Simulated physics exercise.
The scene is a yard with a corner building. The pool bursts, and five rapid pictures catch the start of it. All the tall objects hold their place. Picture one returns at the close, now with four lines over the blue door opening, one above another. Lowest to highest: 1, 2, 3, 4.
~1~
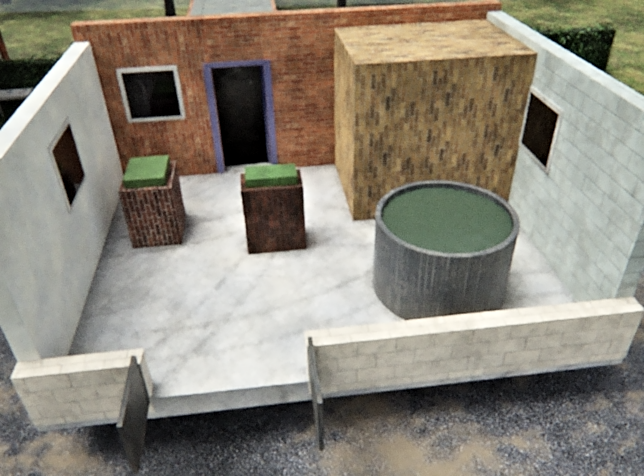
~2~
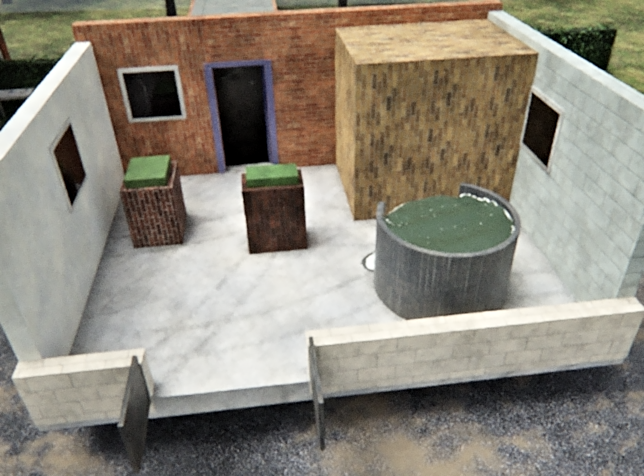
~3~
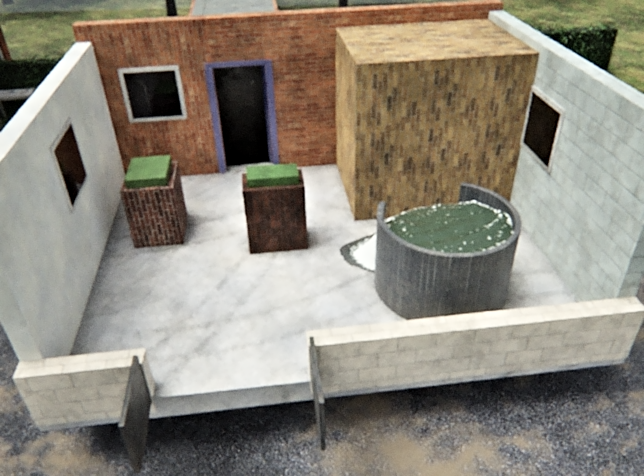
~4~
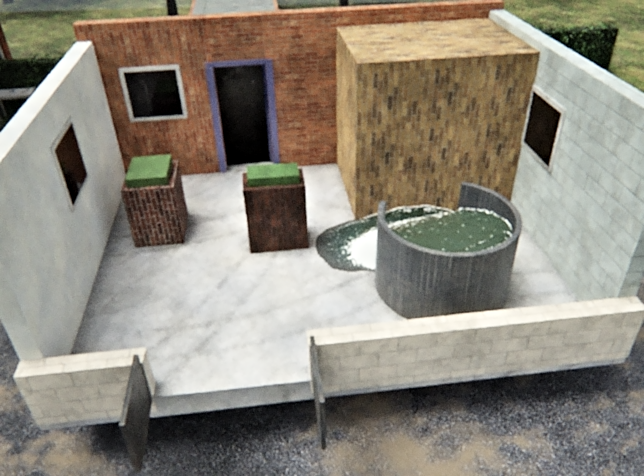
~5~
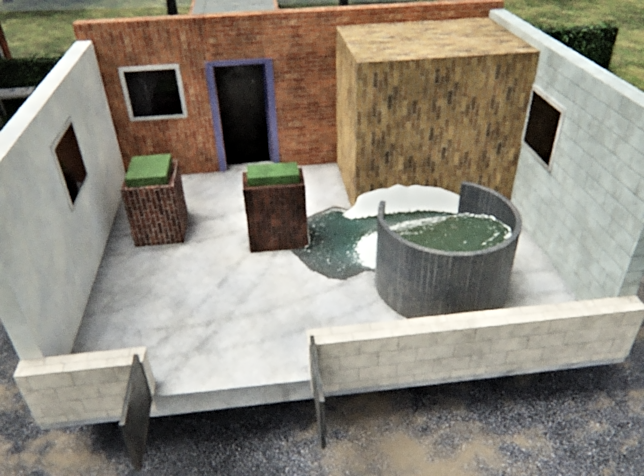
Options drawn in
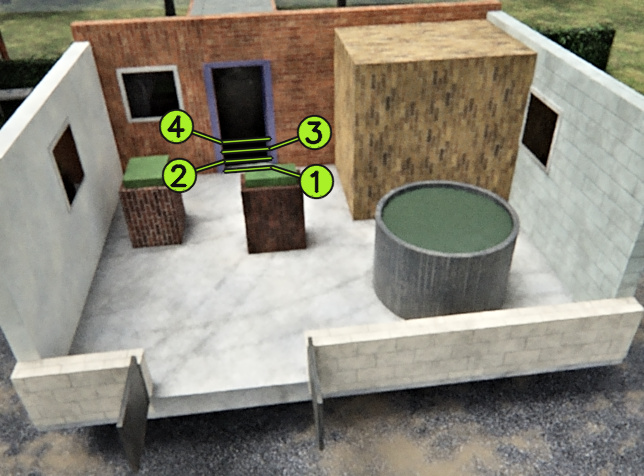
Green water pours out the back of a round grey pool and spreads left across the pale yard.
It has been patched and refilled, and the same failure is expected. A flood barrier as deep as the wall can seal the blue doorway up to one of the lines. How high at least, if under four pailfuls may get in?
The limit is 2.
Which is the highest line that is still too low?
The answer is 1.
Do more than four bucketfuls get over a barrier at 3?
No, that is safe.
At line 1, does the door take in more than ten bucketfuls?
Yes, it does.
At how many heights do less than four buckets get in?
Three of the four.
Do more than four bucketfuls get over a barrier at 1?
Yes.
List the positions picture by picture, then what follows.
The first frame shows water in the pool at rest, its middle at (446, 220); foot of the blue doorway at (248, 171); open gate at (224, 337).
In the second frame, water covers 2 % of the ground, its front hidden from here.
In the third frame, 5 % of the ground under water, visible out to (351, 247).
In the fourth frame, 10 % of the ground under water, visible out to (322, 241).
In the fifth frame, 14 % of the ground under water, visible out to (300, 249).
In lime, 1 at (248, 169); 2 at (247, 159); 3 at (246, 150); 4 at (245, 140); from the bottom up 1, 2, 3, 4.
With 1, some 15 bucketfuls get in.
With 2, a splash gets over, under a bucket.
With 3, nothing gets over.
With 4, nothing gets over.
